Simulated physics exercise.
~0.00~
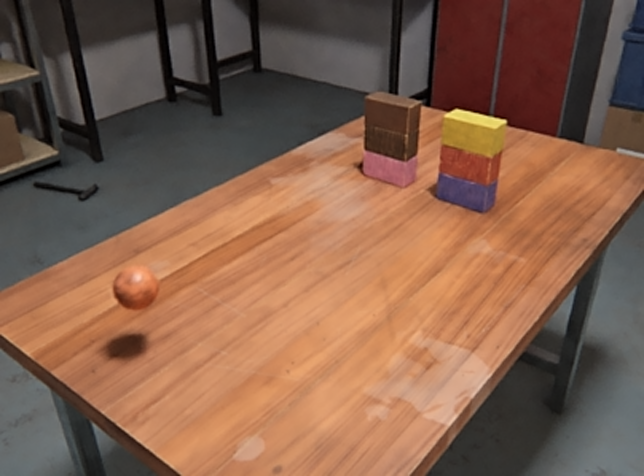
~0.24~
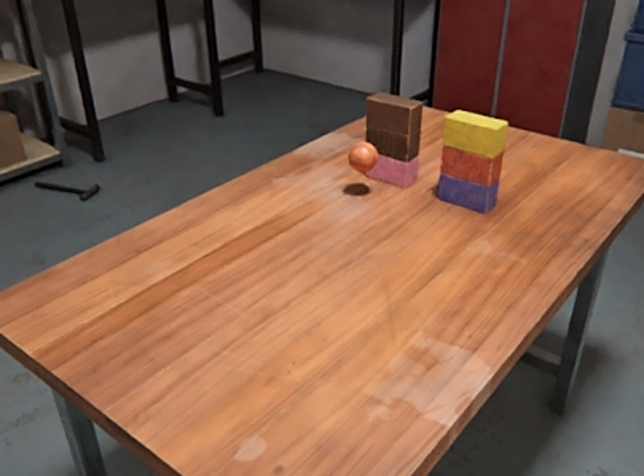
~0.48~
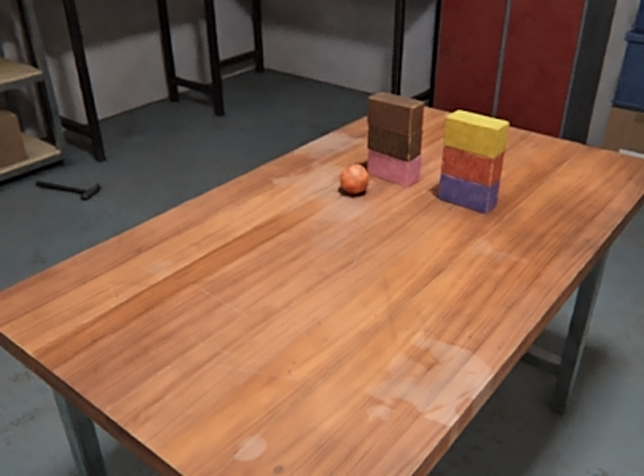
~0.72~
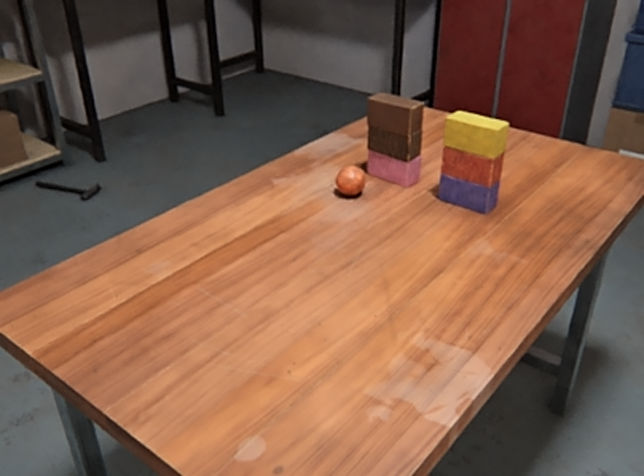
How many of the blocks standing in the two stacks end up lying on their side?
None of them do. All six blocks are still upright in their two stacks at the end.
